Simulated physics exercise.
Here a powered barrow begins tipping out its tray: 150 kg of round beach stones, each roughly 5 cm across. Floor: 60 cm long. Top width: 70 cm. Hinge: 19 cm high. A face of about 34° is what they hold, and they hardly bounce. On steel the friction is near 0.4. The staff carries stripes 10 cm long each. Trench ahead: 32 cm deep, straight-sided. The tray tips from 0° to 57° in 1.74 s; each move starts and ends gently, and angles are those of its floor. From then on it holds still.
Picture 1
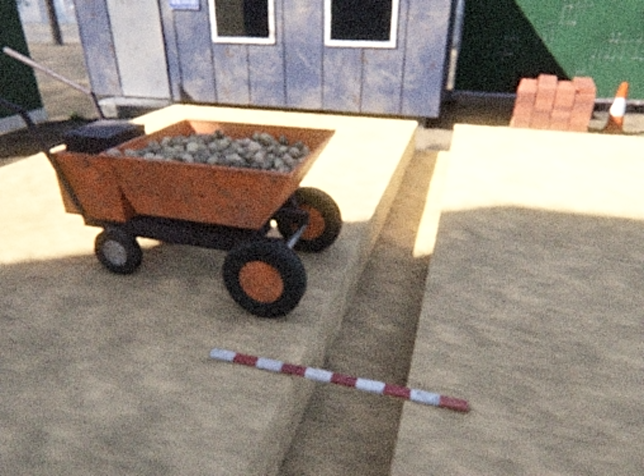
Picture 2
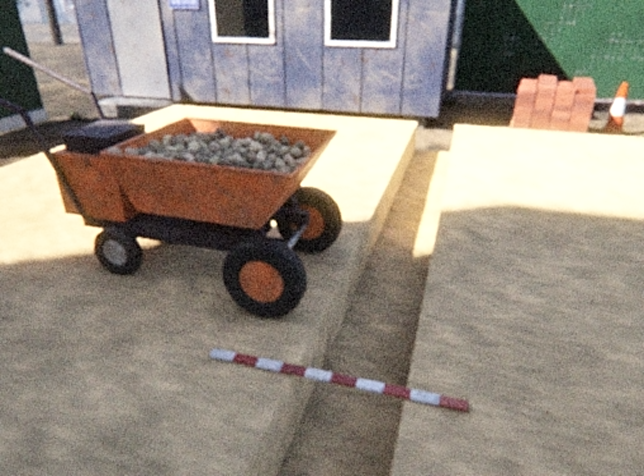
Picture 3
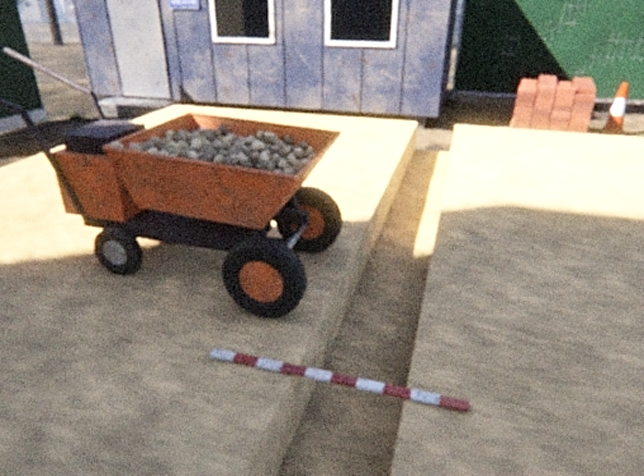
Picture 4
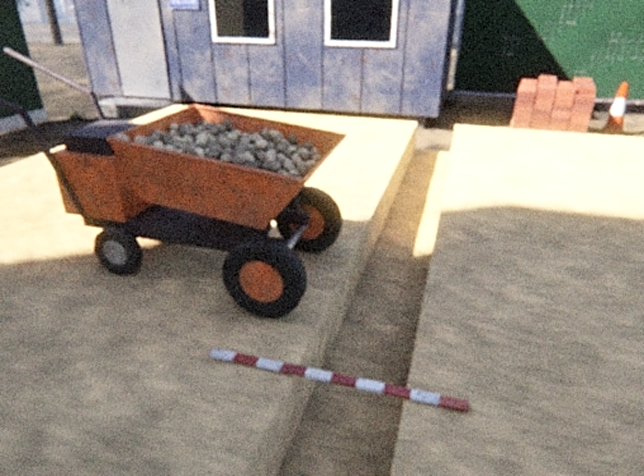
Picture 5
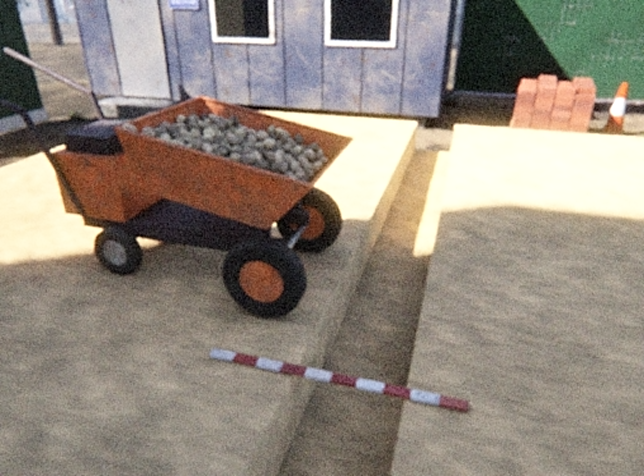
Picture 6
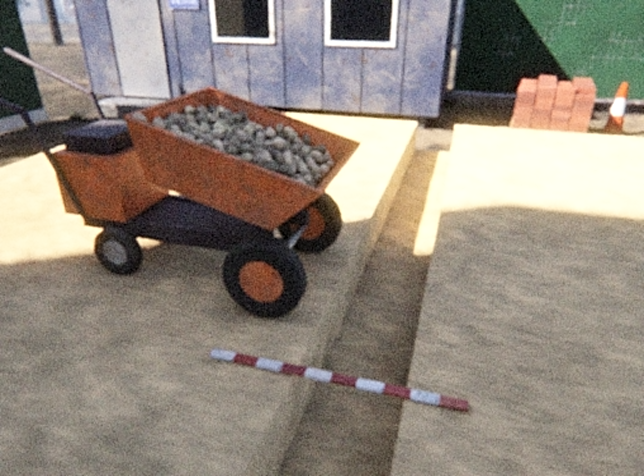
At the start, an orange powered barrow loaded with grey stones stands with its tray level beside a narrow trench, a red-and-white striped staff lying in front. The tray's rear slowly rises and its front edge tilts down toward the right, until it slopes moderately, still full, while the wheels stay put.
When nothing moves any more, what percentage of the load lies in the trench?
37 %.
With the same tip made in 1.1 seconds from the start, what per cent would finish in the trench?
That would give about 30 percent.
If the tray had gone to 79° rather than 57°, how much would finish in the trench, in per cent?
Some 50 in a hundred, I'd say.
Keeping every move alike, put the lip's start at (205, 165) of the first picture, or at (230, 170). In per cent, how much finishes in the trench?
Near 55 then near 60 percent.
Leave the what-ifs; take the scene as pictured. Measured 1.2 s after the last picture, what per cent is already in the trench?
Roughly 15% by that time.
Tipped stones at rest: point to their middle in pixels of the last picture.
Around (409, 341).
Then, 0.7 s after the last picture the floor is at 48°, 100 % in the tray; the foremost stones are at (373, 236).
Then, 1.2 s after the last picture the floor is at 57°, 74 % in the tray, 13 % in the trench, 13 % past the trench; the foremost stones are at (502, 317).
Then, 1.6 s after the last picture the floor is at 57°, 56 % in the tray, 20 % in the trench, 24 % past the trench; the foremost stones are at (577, 325).
Then, 3.5 s after the last picture the floor is at 57°, 38 % in the tray, 37 % in the trench, 24 % past the trench; the foremost stones are at (614, 317).
